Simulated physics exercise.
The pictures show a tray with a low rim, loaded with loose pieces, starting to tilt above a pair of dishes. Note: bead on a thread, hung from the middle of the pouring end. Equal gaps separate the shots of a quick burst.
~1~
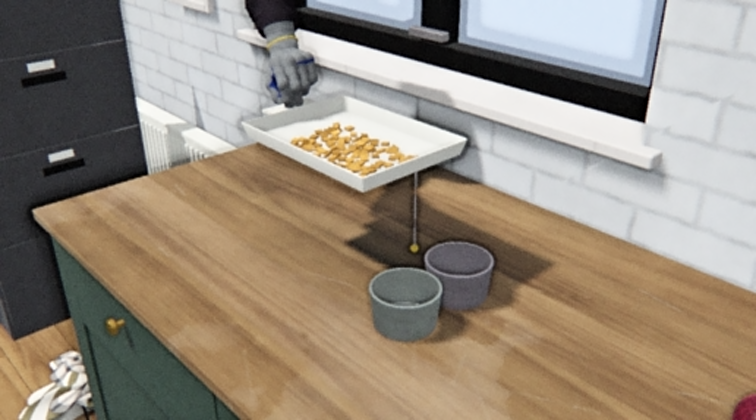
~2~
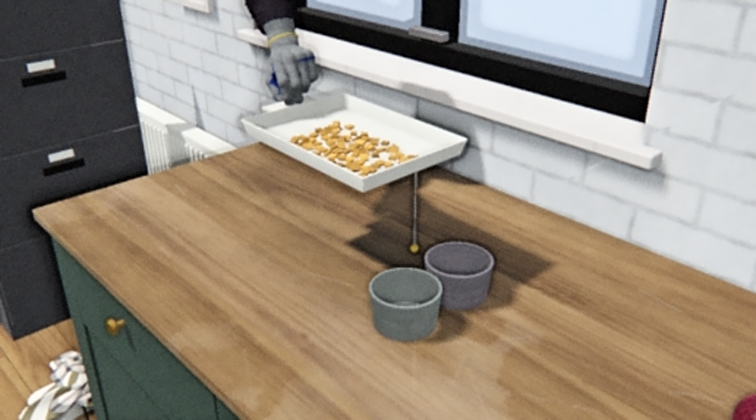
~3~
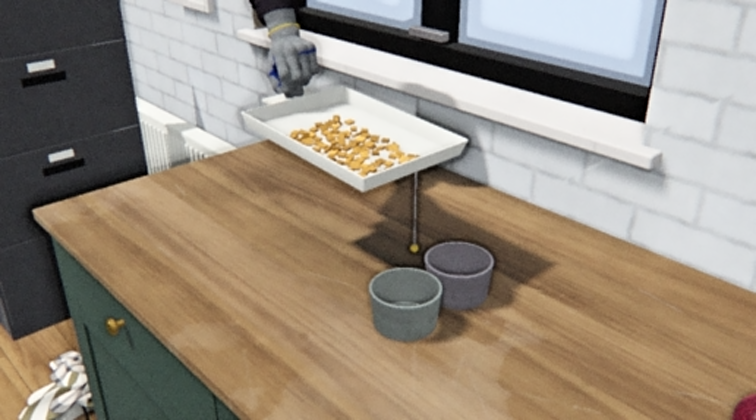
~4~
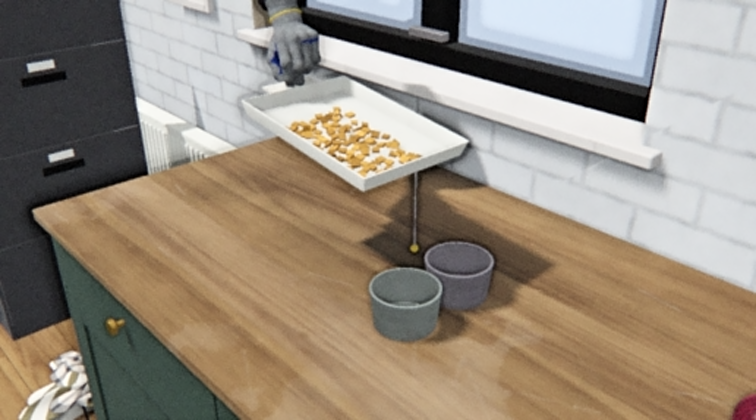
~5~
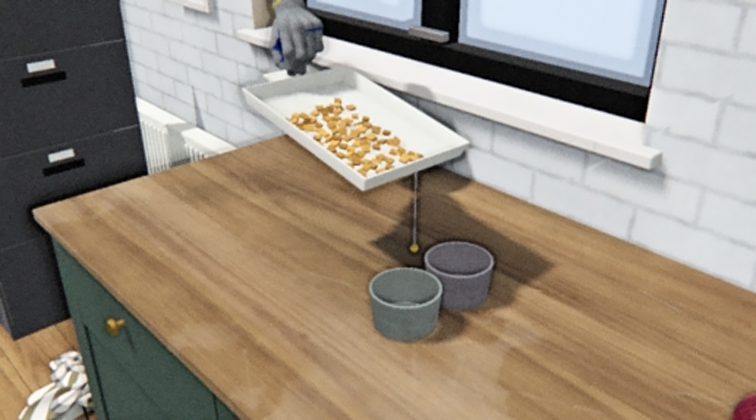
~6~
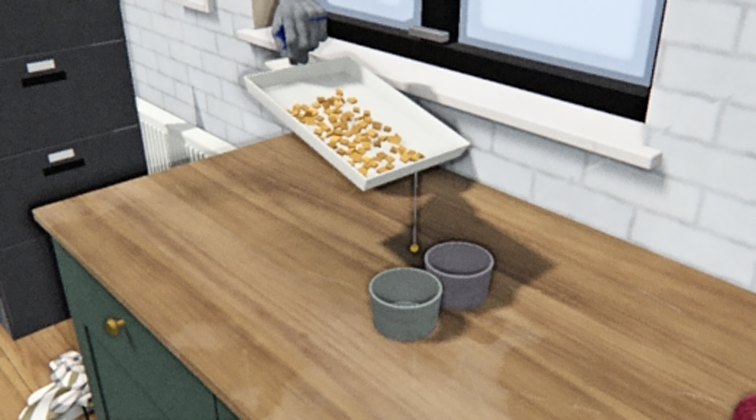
A white, low-rimmed tray of golden-brown cereal squares tilts above a wooden counter with dark green cabinets, seen from above at an angle by a still camera. A small yellow bead hangs on a thread from its near right end, beside a grey-green dish and a purplish-grey dish to its right. A grey-gloved hand lifts the far left end slowly, steepening the slope while the lower end stays put.
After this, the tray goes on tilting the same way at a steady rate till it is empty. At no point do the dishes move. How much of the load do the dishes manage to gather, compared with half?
The greater share is going to end up in the dishes.
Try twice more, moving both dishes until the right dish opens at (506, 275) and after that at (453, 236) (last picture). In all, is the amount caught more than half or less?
Short of half and then Short of half.
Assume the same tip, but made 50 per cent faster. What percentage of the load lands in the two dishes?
I'd put it at some 80 per cent.
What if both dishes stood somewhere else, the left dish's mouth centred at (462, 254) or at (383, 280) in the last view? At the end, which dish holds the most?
Well, first the dish at left, then the dish at right.
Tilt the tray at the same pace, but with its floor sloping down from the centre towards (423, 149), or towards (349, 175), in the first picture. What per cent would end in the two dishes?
Case one 20 %; case two 10 %.
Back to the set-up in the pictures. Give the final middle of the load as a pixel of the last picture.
Around (449, 299).
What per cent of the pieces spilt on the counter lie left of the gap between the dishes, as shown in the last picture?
Estimate: About 0 per cent.
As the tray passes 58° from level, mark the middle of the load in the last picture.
I'd put it at about (405, 153).
Shortly afterwards, tray tipped steeply; the whole lot on the tray.
Next, tray tipped right over; the bulk on the tray; only a few in the left dish; a little in the right dish; a little outside both.
Some moments later, tray tipped past a quarter turn; near a third in the left dish; near a third in the right dish; near a quarter outside both.
In the end, tray tipped past a quarter turn; near a third in the left dish; near a third in the right dish; near a quarter outside both.
